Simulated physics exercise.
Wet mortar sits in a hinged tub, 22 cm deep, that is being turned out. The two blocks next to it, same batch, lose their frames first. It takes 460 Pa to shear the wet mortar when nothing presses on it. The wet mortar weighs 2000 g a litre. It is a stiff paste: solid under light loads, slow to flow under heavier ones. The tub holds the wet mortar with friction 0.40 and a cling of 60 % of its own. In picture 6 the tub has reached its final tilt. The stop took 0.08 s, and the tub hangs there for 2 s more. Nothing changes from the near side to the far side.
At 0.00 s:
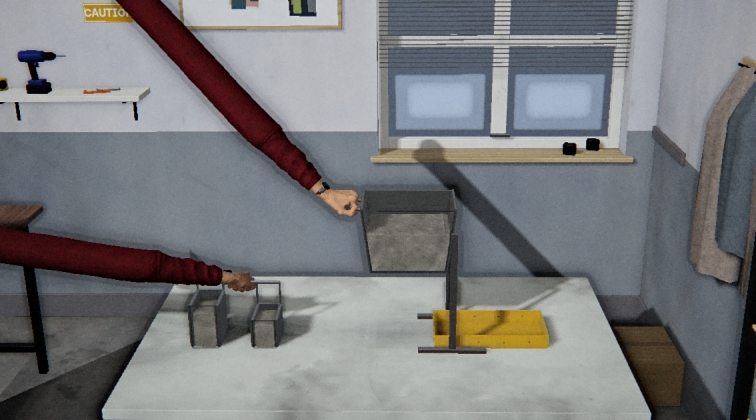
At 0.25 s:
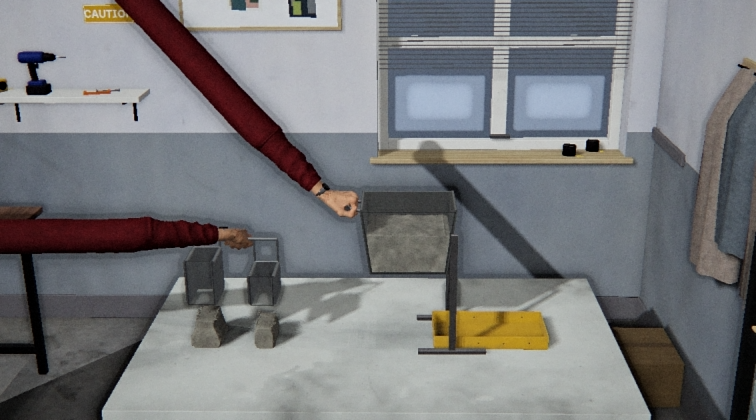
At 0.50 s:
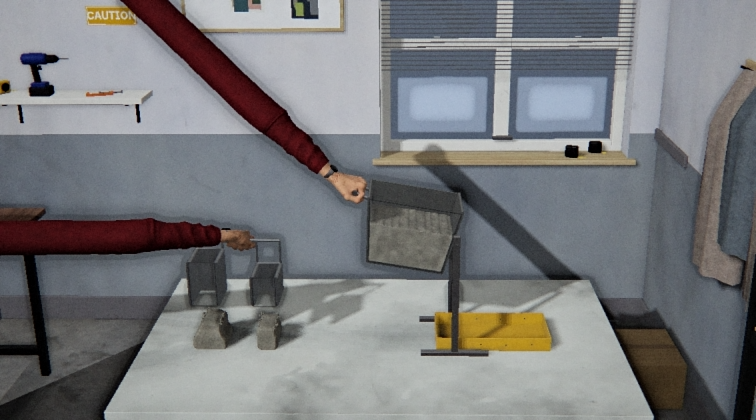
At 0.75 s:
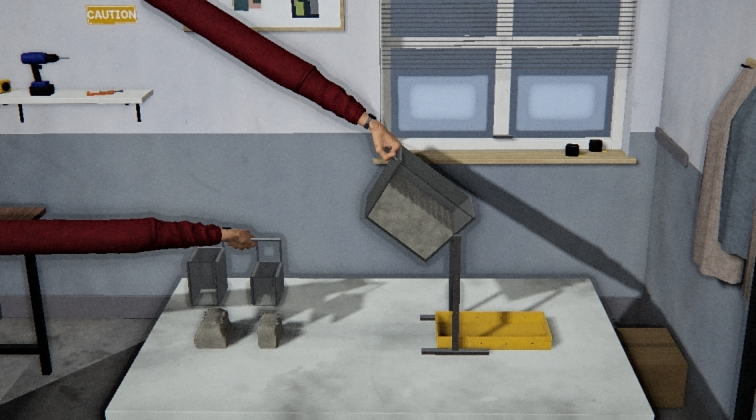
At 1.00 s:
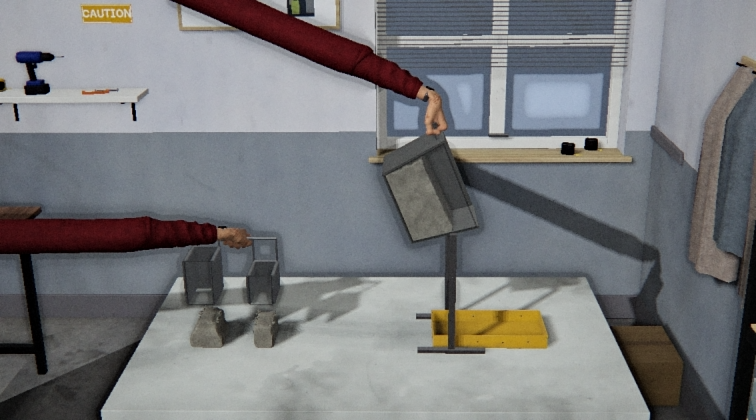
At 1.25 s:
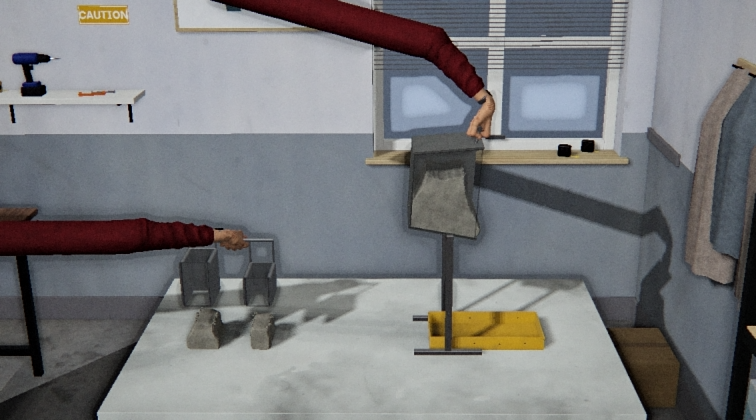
In a workshop, a red-sleeved arm lifts two small open moulds off grey blocks on a white table, the left block slumping slightly. Another arm then swings a tub of grey mortar over on its stand until it is steeply tilted beside a yellow tray, the mortar still inside.
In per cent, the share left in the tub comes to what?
The share left in the tub is near 38 %.
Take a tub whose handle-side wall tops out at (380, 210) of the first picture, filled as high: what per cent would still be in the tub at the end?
Then about 45 %.
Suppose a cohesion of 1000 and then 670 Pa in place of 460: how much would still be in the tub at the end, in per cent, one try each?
In that order: 40 %, 45 %.
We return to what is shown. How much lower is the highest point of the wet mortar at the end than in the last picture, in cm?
Some 12 cm.
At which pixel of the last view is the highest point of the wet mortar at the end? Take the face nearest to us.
Around (429, 211).
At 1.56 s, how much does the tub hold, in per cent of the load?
About 45 %.
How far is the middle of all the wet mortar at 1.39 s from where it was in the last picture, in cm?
About 8 cm.
By 1.39 s, the tub is at 93 degrees and holds 72 %.
By 1.56 s, the tub is at 93 degrees and holds 46 %.
By 1.73 s, the tub is at 93 degrees and holds 38 %.
By 1.90 s, the tub is at 93 degrees and holds 38 %.
By 3.25 s, at the end, the tub is at 93 degrees and holds 38 %.
